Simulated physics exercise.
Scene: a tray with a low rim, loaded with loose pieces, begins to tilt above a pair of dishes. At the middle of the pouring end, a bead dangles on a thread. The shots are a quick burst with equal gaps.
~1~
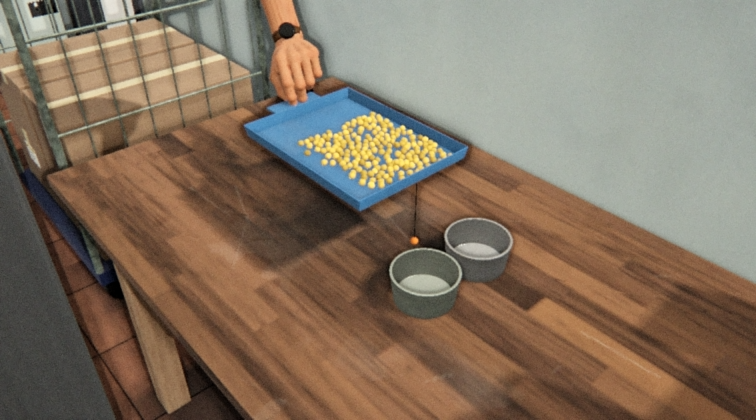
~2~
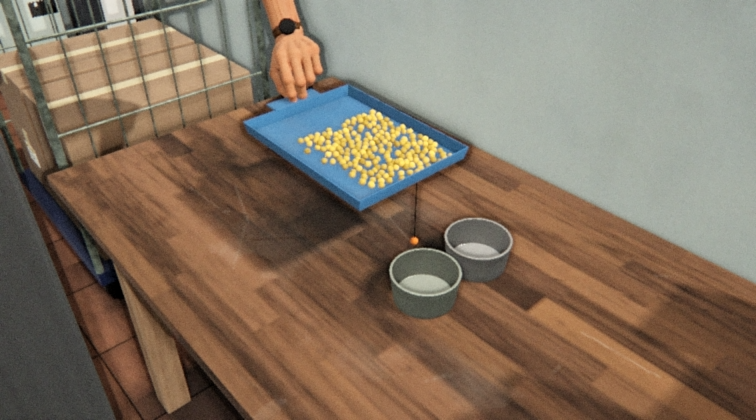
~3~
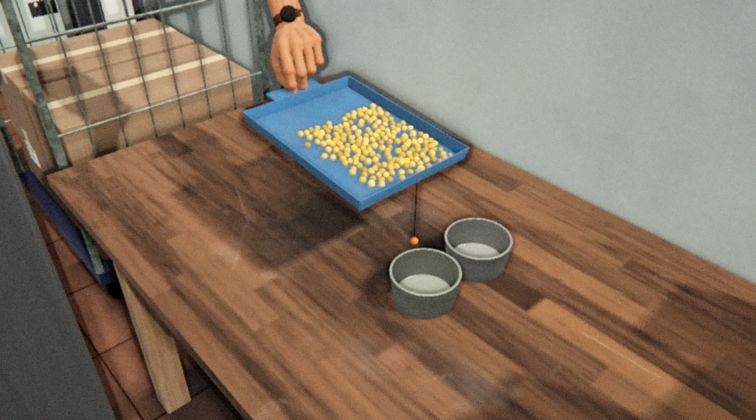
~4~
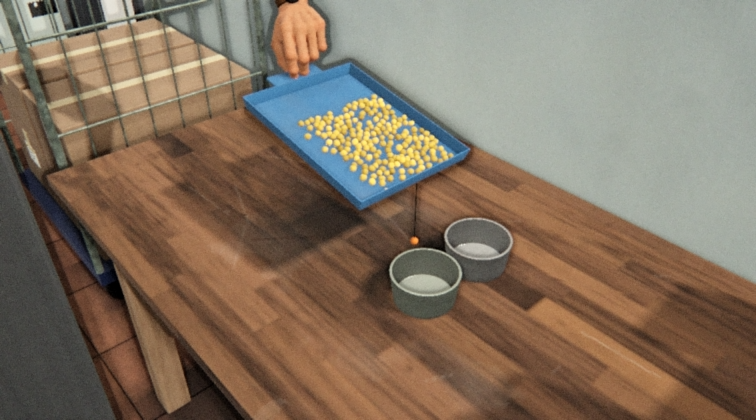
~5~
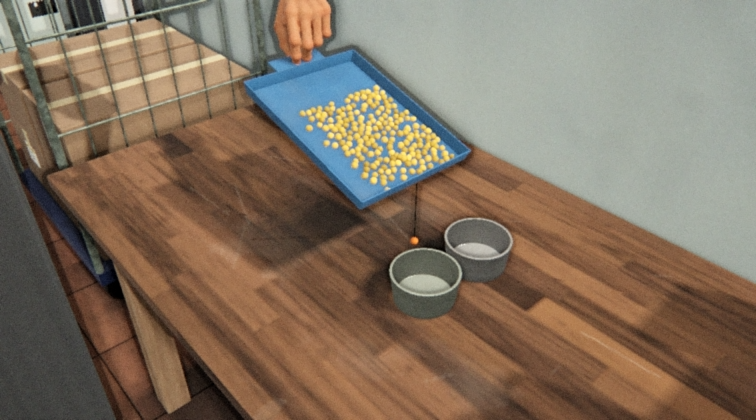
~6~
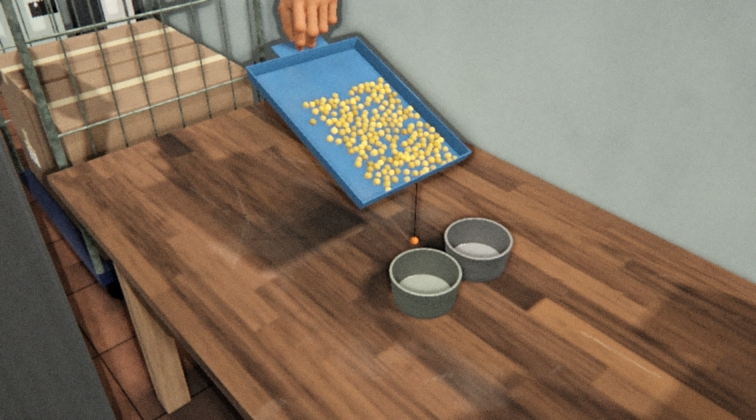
A hand wearing a dark watch grips the far end of a blue tray above a wooden table, seen from above at an angle, beside a pale wall and caged cardboard boxes. Yellow corn balls cover the tray, an orange bead hangs beneath its near edge, and two grey dishes sit below to the right. The hand rises, steadily tilting the tray, while the balls shift slightly and the camera stays still.
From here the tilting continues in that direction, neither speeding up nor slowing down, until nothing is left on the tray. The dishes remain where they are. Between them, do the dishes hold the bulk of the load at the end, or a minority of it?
They hold the bulk.
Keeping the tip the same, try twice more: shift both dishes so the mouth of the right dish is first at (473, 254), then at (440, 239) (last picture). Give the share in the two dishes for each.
Roughly 80% first, roughly 30% second.
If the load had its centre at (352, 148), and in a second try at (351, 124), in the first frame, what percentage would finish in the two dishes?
About 70 % and 70 %.
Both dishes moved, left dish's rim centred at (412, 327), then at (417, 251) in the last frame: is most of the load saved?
Result, first setup: A minority share; second setup: A minority share.
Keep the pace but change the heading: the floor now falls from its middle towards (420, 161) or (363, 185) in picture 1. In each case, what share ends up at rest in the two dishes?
Case one 60 %; case two 10 %.
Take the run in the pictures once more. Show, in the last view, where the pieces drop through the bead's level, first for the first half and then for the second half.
The early half goes through (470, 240), the late half through (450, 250).
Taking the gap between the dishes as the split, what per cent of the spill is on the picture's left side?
50 %, near enough.
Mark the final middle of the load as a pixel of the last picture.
I'd mark it at roughly (469, 270).
Just after the last frame, tray tipped steeply; every one on the tray.
A moment on, tray tipped past a quarter turn; the larger part on the tray; just a few in the left dish; about a tenth in the right dish; just a few outside both; about a tenth in the air.
Further on, tray tipped past a quarter turn; roughly a quarter in the left dish; roughly half in the right dish; roughly a quarter outside both.
When it is over, tray tipped past a quarter turn; roughly a quarter in the left dish; roughly half in the right dish; roughly a quarter outside both.
